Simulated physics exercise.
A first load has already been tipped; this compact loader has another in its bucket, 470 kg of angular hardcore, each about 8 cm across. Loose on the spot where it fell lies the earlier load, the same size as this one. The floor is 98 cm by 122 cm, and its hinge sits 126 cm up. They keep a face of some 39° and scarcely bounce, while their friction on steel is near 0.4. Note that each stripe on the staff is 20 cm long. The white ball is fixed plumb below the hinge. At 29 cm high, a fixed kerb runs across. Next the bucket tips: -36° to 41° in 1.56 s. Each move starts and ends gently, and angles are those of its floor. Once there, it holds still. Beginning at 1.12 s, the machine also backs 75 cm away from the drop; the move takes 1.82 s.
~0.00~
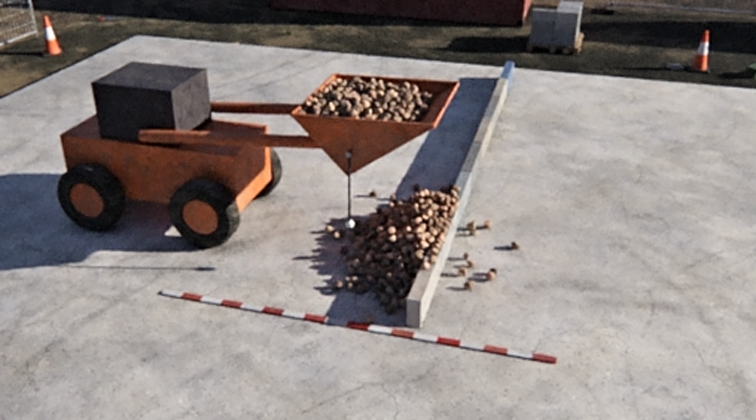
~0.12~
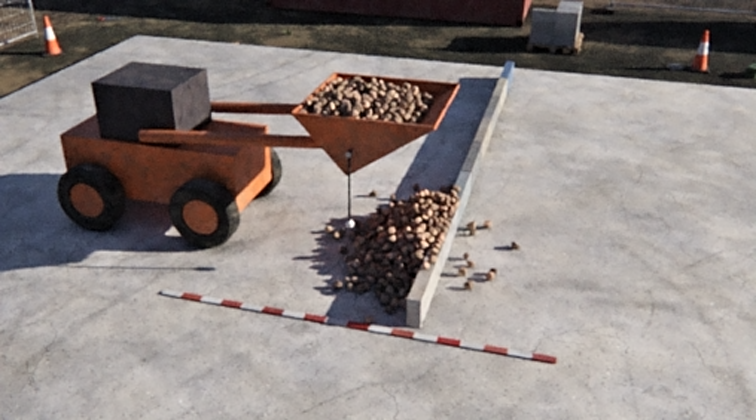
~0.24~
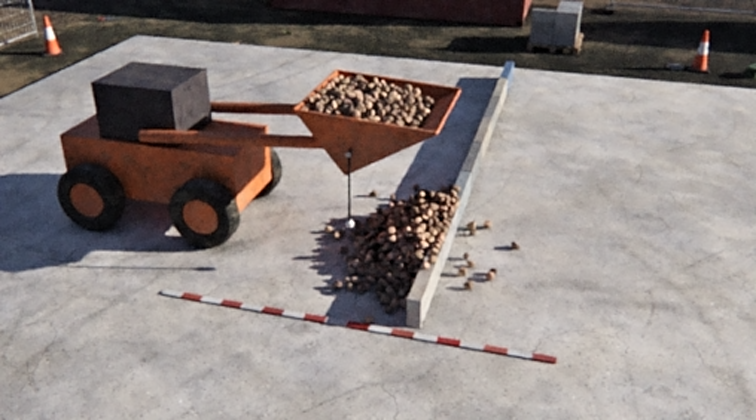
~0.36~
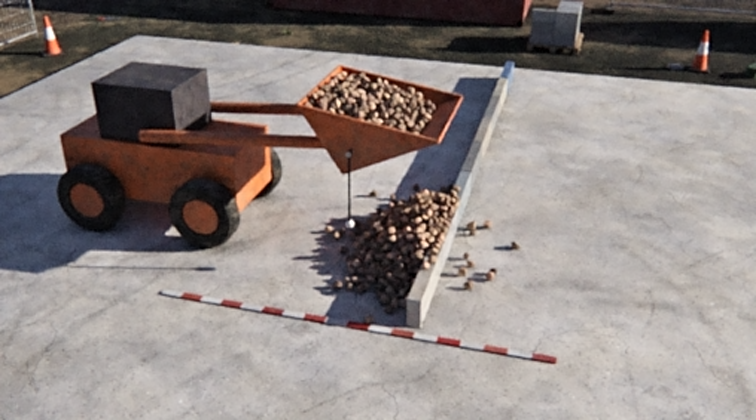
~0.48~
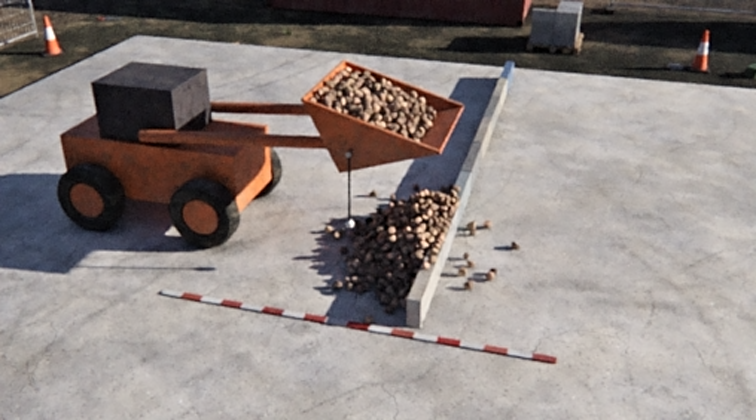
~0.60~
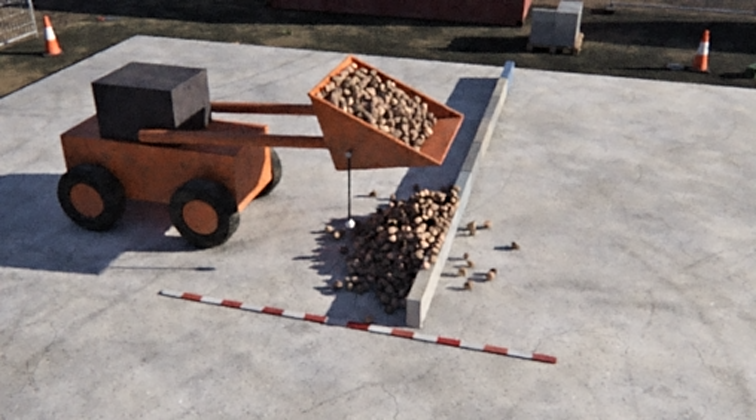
To begin with, an orange loader holds a bucket full of brown stones above a loose pile heaped against a low kerb, with a red-and-white staff lying in front. The bucket then slowly tilts, its rear edge rising and its front lip dipping rightward, while the loader's body stays still.
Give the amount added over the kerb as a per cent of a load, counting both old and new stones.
About 22 per cent of a load.
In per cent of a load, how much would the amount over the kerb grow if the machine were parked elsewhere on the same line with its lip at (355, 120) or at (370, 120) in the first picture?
Case one about 0 %, case two about 0 %.
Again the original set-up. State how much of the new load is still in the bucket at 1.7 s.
Around 40 in a hundred.
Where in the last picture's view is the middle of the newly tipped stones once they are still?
I'd say close to (413, 231).
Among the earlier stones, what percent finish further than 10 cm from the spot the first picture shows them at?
Close to 10 in a hundred of them.
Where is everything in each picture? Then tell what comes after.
The first frame shows lip at (434, 126), floor tilted -36°, highest stones at (380, 89). The earlier load is highest near (432, 214), 38 cm above ground level, 98 % on this side of the kerb, 2 % over the kerb.
In the second frame, the bucket is at -35°, its lip at (435, 128); the top of the load is at (375, 90); the stones move at 0.1 m/s on average.
In the third frame, the bucket is at -31°, its lip at (437, 134); the top of the load is at (359, 88); the stones move at 0.2 m/s on average.
In the fourth frame, the bucket is at -26°, its lip at (439, 142); the top of the load is at (337, 81); the stones move at 0.2 m/s on average.
The fifth frame shows lip at (440, 153), floor tilted -19°, highest stones at (342, 78); the stones move at 0.3 m/s on average.
In the sixth frame, the bucket is at -11°, its lip at (440, 165); the top of the load is at (348, 74); the stones move at 0.3 m/s on average.
After 1.2 s the floor is at 29°; in per cent of one load, 99 in the bucket, 99 on this side of the kerb, 2 over the kerb; the foremost stones are at (482, 261).
After 1.7 s the floor is at 41°; in per cent of one load, 40 in the bucket, 151 on this side of the kerb, 9 over the kerb; the foremost stones are at (486, 262).
After 3.4 s the floor is at 41°; in per cent of one load, 0 in the bucket, 176 on this side of the kerb, 24 over the kerb; the foremost stones are at (536, 256).
After 6.2 s the floor is at 41°; in per cent of one load, 0 in the bucket, 176 on this side of the kerb, 24 over the kerb; the foremost stones are at (536, 256). Net gain over the kerb, 22.
